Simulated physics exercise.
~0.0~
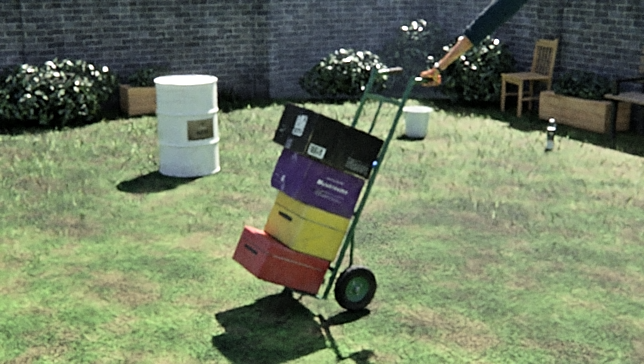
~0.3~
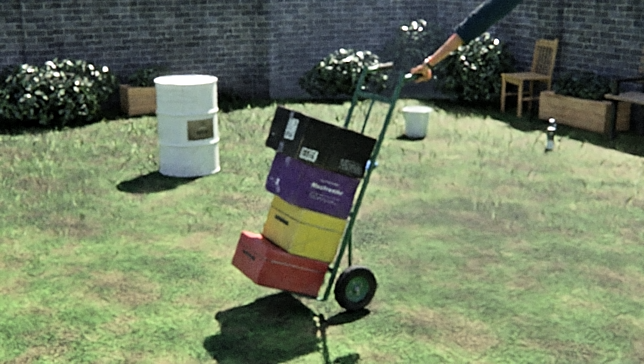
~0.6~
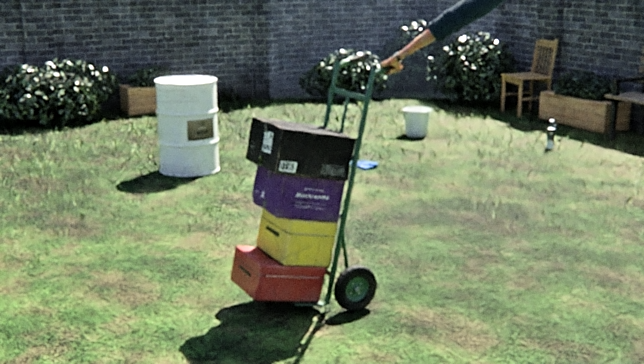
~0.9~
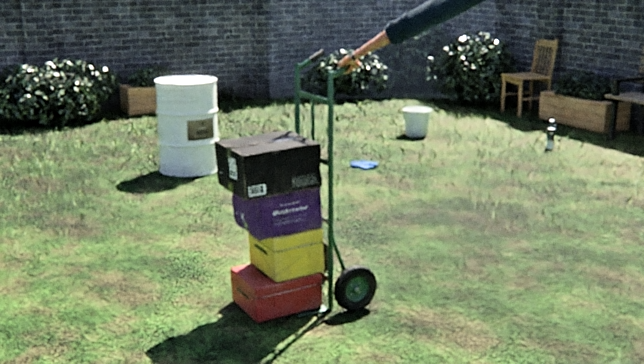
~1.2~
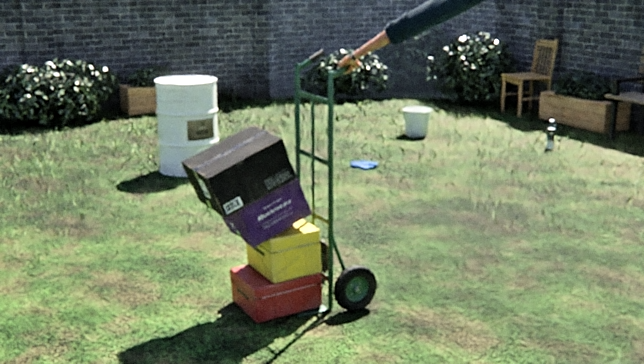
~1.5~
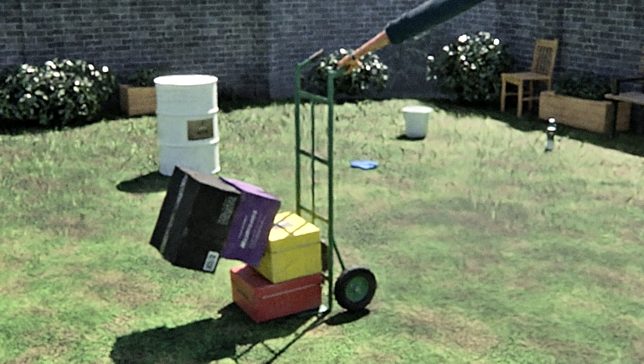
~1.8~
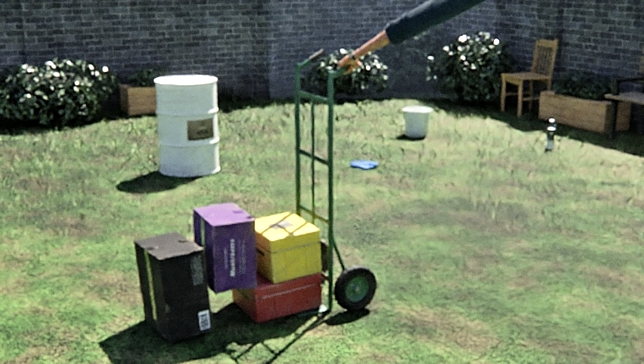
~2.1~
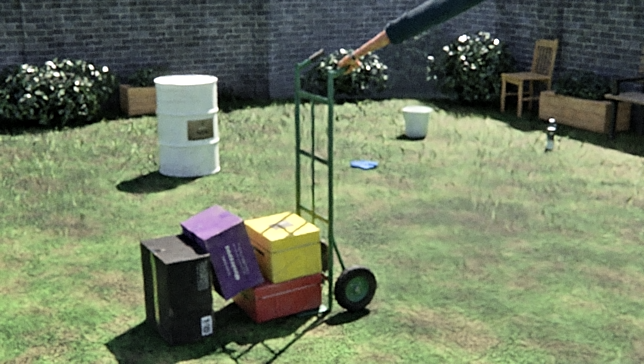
In a walled garden, a hand tips a loaded truck upright and two boxes topple off leftward.
